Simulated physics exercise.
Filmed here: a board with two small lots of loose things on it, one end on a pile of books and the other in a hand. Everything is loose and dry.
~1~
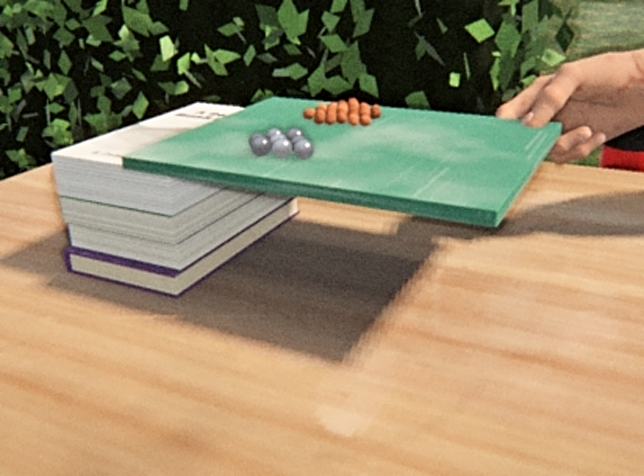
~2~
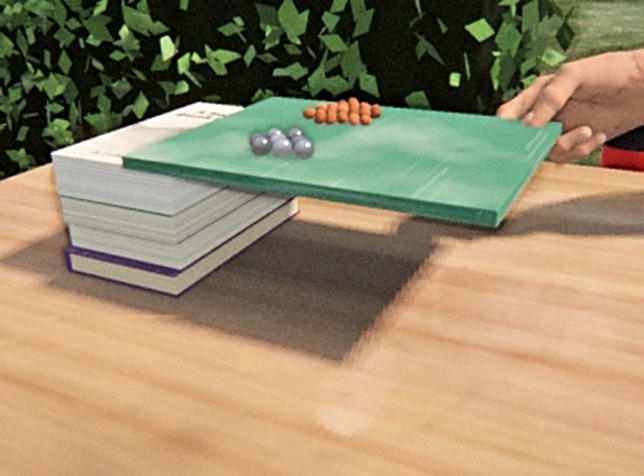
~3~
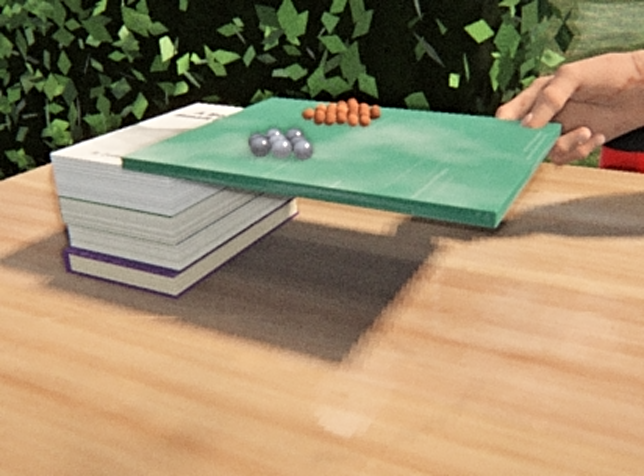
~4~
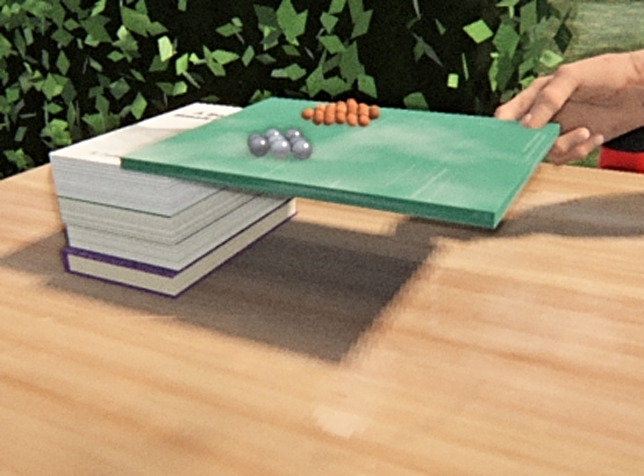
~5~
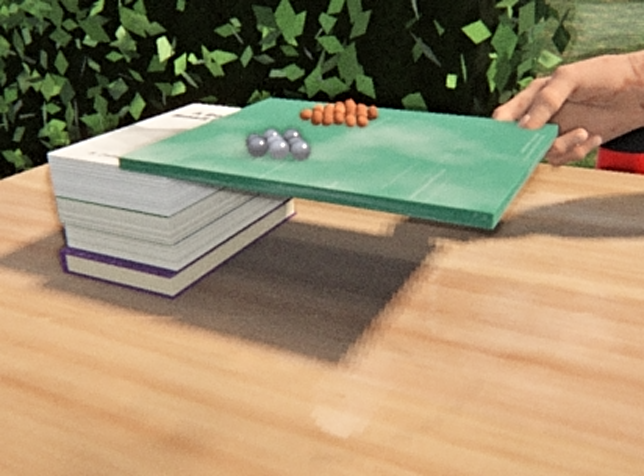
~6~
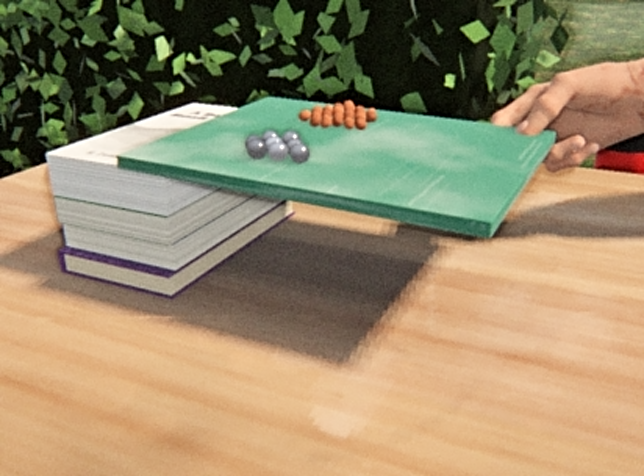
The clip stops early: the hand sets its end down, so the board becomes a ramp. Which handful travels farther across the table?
That would be the nearer handful.
Then, 0.36 s after the last picture, board sloping at 13°; near handful all still on the board; far handful all still on the board.
Then, 0.74 s after the last picture, board sloping at 24°; near handful mostly less than half a board's length out; far handful all still on the board.
Then, 1.19 s after the last picture, board resting at 25°; near handful mostly one to two board lengths out; far handful mostly up to a board's length out.
By the end, board resting at 25°; near handful mostly more than two board lengths out, most gone off the table; far handful mostly up to a board's length out; the near handful has gone farther.
